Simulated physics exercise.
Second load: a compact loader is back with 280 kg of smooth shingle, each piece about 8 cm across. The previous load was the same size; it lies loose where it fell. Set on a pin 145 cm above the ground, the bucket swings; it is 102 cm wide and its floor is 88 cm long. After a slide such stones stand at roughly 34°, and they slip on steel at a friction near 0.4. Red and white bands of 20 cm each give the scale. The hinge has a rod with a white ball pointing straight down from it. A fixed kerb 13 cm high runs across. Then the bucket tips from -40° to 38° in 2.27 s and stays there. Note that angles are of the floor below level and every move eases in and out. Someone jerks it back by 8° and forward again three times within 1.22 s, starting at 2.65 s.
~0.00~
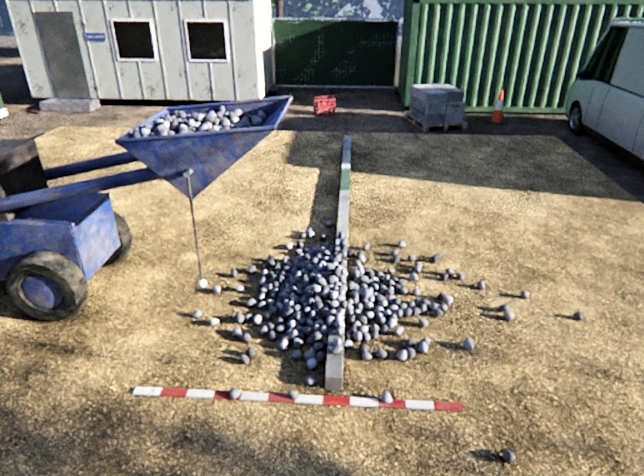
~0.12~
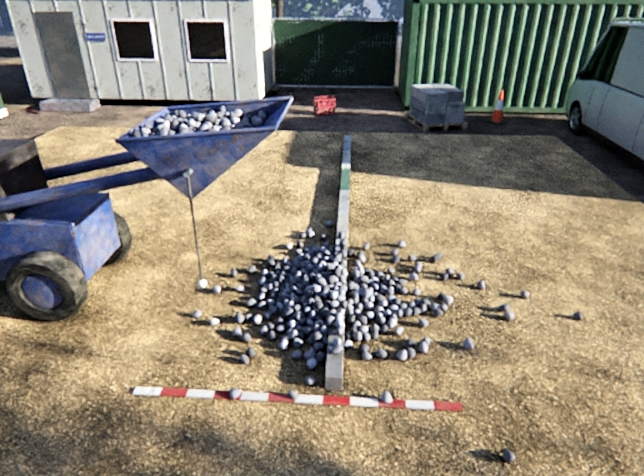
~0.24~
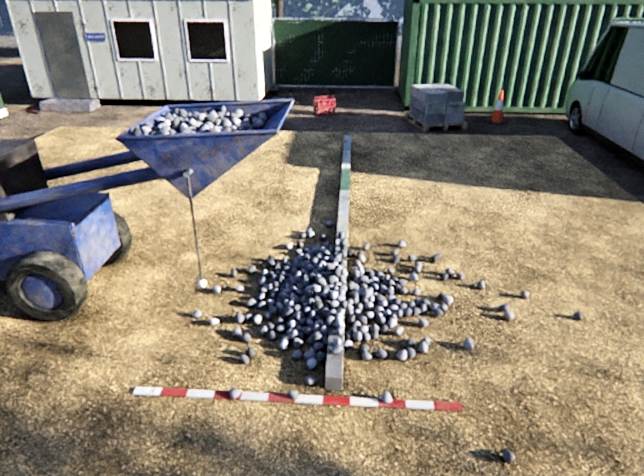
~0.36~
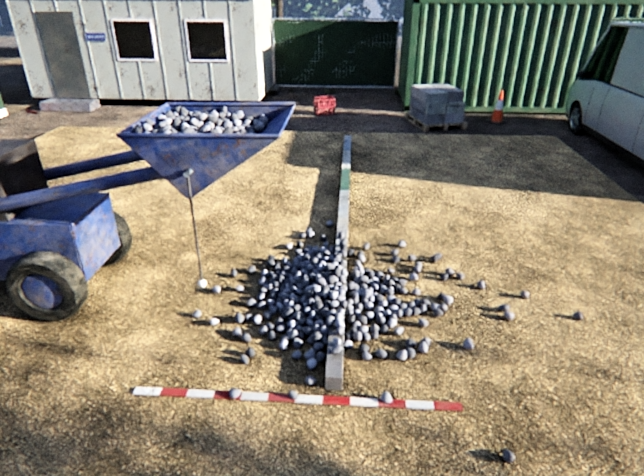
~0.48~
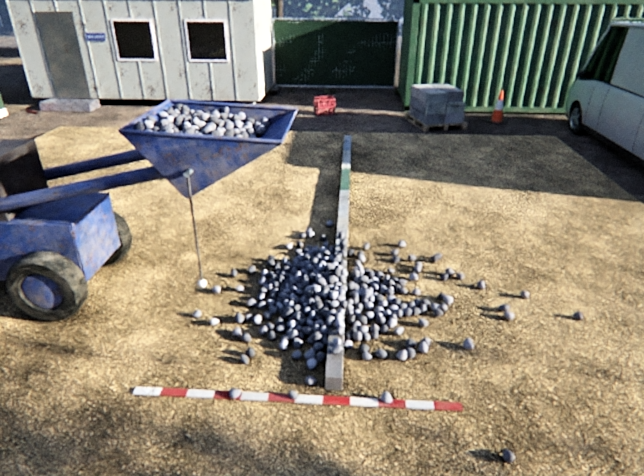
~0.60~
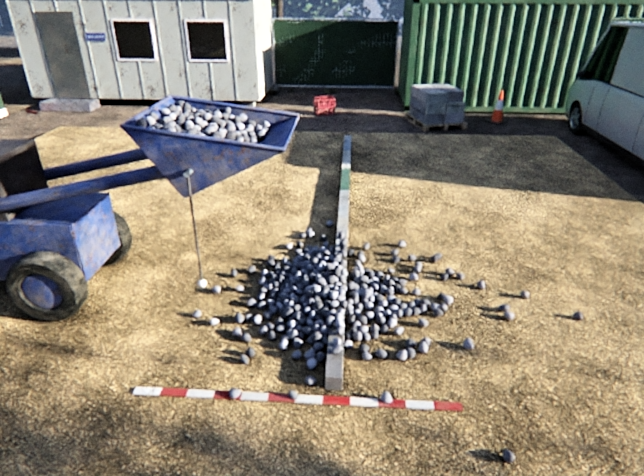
A sunlit yard of sandy ground is seen from above, with a pale cabin, green fencing and a light-coloured van behind. At left, a blue loader holds a bucket of smooth grey stones beside a loose heap straddling a narrow kerb, with a red-and-white striped strip in front. The bucket slowly tilts, its right-hand lip dipping slightly as its stones shift a little, while the heap and camera stay still.
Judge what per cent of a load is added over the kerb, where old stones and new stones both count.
The amount added is about 42 per cent of a load.
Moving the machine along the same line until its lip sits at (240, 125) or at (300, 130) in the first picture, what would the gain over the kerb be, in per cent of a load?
Case one about 5 %, case two about 70 %.
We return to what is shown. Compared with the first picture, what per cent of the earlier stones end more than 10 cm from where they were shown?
20 %.
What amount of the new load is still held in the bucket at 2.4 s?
Around 15 per cent of the load is still inside.
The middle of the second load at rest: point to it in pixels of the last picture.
(325, 286).
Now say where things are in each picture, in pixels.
Lip at (275, 128), floor tilted -40°, highest stones at (199, 119). The earlier load is highest near (333, 275), 22 cm above ground level, 72 % on this side of the kerb, 28 % over the kerb, in the first picture.
The bucket is at -39°, its lip at (275, 129); the top of the load is at (199, 119); the stones move at 0.0 m/s on average, in the second picture.
Lip at (277, 132), floor tilted -38°, highest stones at (195, 119); the stones move at 0.1 m/s on average, in the third picture.
The bucket is at -35°, its lip at (279, 136); the top of the load is at (188, 119); the stones move at 0.1 m/s on average, in the fourth picture.
Lip at (282, 142), floor tilted -31°, highest stones at (183, 116); the stones move at 0.1 m/s on average, in the fifth picture.
Lip at (284, 150), floor tilted -27°, highest stones at (184, 112); the stones move at 0.1 m/s on average, in the sixth picture.
After 1.7 s the floor is at 26°; in per cent of one load, 96 in the bucket, 76 on this side of the kerb, 28 over the kerb; the foremost stones are at (500, 308).
After 2.4 s the floor is at 38°; in per cent of one load, 13 in the bucket, 147 on this side of the kerb, 40 over the kerb; the foremost stones are at (500, 308).
After 4.3 s the floor is at 38°; in per cent of one load, 0 in the bucket, 130 on this side of the kerb, 70 over the kerb; the foremost stones are at (510, 301).
After 6.9 s the floor is at 38°; in per cent of one load, 0 in the bucket, 130 on this side of the kerb, 70 over the kerb; the foremost stones are at (510, 301). Net gain over the kerb, 42.
